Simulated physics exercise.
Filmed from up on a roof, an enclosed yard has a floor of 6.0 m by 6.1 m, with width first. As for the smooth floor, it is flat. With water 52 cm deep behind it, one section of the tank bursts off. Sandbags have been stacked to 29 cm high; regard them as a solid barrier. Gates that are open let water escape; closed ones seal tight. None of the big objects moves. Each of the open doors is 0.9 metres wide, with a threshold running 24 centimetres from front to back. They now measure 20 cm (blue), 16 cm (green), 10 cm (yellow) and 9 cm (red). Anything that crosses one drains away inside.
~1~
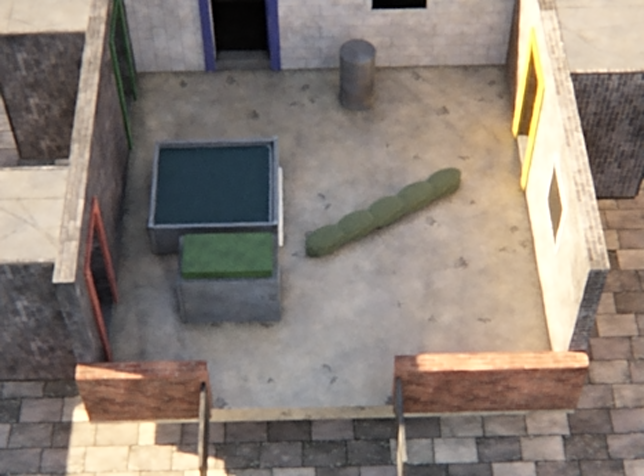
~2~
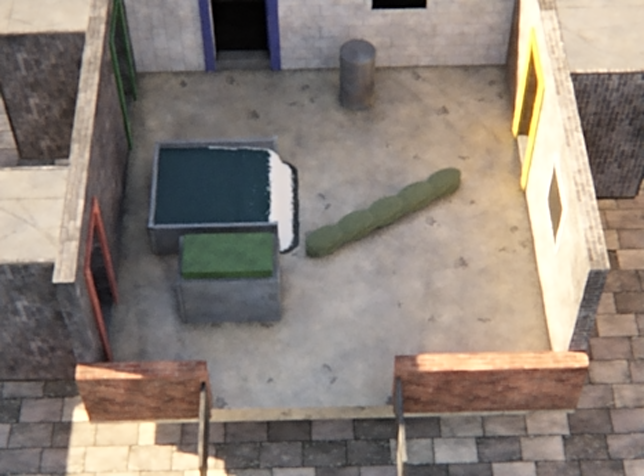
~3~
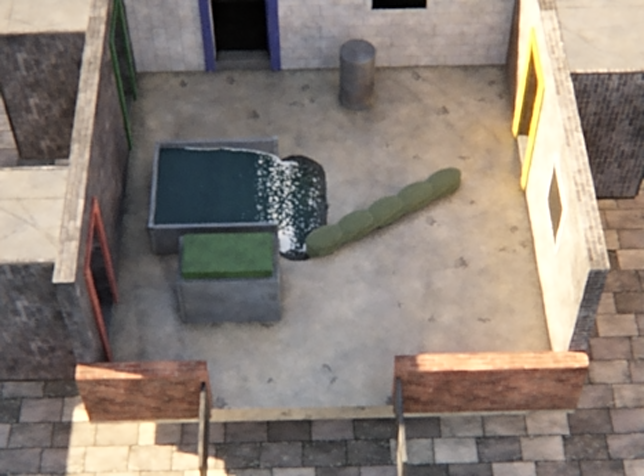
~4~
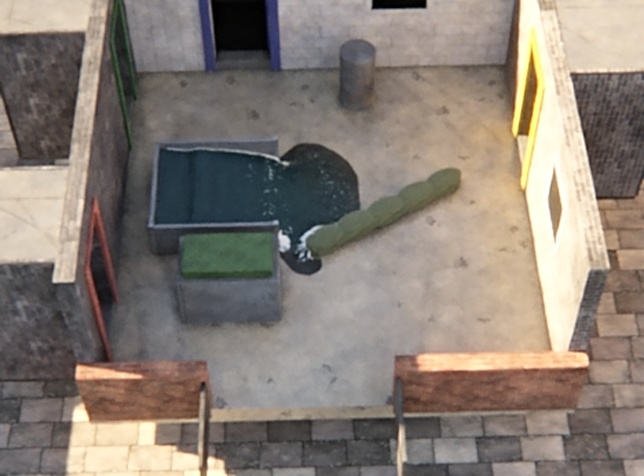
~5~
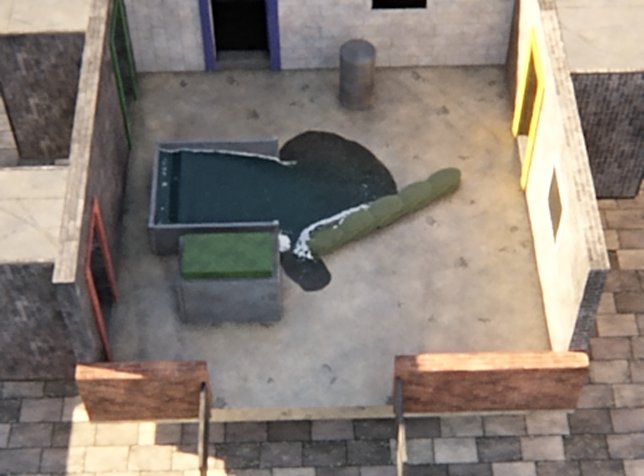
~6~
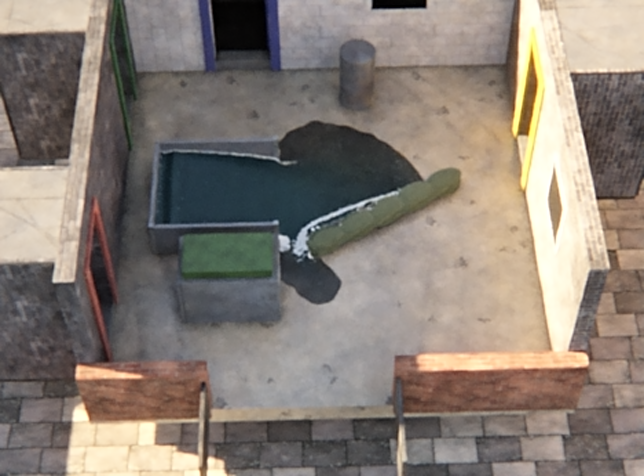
At the start, a dark tank of water stands whole in a walled yard beside a green-topped block and a diagonal green barrier. Its right side bursts open and water pours out in white froth, then spreads rightward in a dark sheet, foaming along the barrier, while a smaller lobe creeps around its near end.
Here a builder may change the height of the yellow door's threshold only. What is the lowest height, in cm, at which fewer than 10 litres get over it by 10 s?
12 cm.
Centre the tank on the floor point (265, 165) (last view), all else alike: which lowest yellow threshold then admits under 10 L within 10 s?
Minimum: Approx. 24 cm.
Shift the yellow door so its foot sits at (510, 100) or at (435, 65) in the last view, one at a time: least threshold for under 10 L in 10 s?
About 22 cm, then about 20 cm.
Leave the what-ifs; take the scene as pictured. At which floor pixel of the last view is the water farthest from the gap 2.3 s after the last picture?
Around (504, 70).
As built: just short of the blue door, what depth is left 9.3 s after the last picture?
The depth there is around 4.0 cm.
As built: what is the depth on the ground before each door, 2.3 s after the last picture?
Lab note, cm: Blue 0; green 0; yellow 10; red 0.
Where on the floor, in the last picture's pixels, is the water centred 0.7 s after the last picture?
Approximately (286, 201).
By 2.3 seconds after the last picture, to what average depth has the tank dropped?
Average depth: Approx. 11 cm.
Then, 0.7 s after the last picture water covers 20 % of the floor, deepest (32 cm) near (307, 241); 3 cm at the yellow door, 0 litres in over its 10 cm threshold.
Then, 2.3 s after the last picture water covers 35 % of the floor, deepest (32 cm) near (506, 86); 10 cm at the yellow door, 13 litres in over its 10 cm threshold.
Then, 9.3 s after the last picture water covers 85 % of the floor, deepest (8 cm) near (182, 77); 4 cm at the yellow door, 19 litres in over its 10 cm threshold.
At the yellow door as built, the water peaked near 11 cm, 1.5 s after the last picture.
Run again over the same 10 s with other heights there, 23 litres in over 9.5 cm, 5 litres over 13.5 cm. The limit of 10 litres is kept from about 12 cm up.
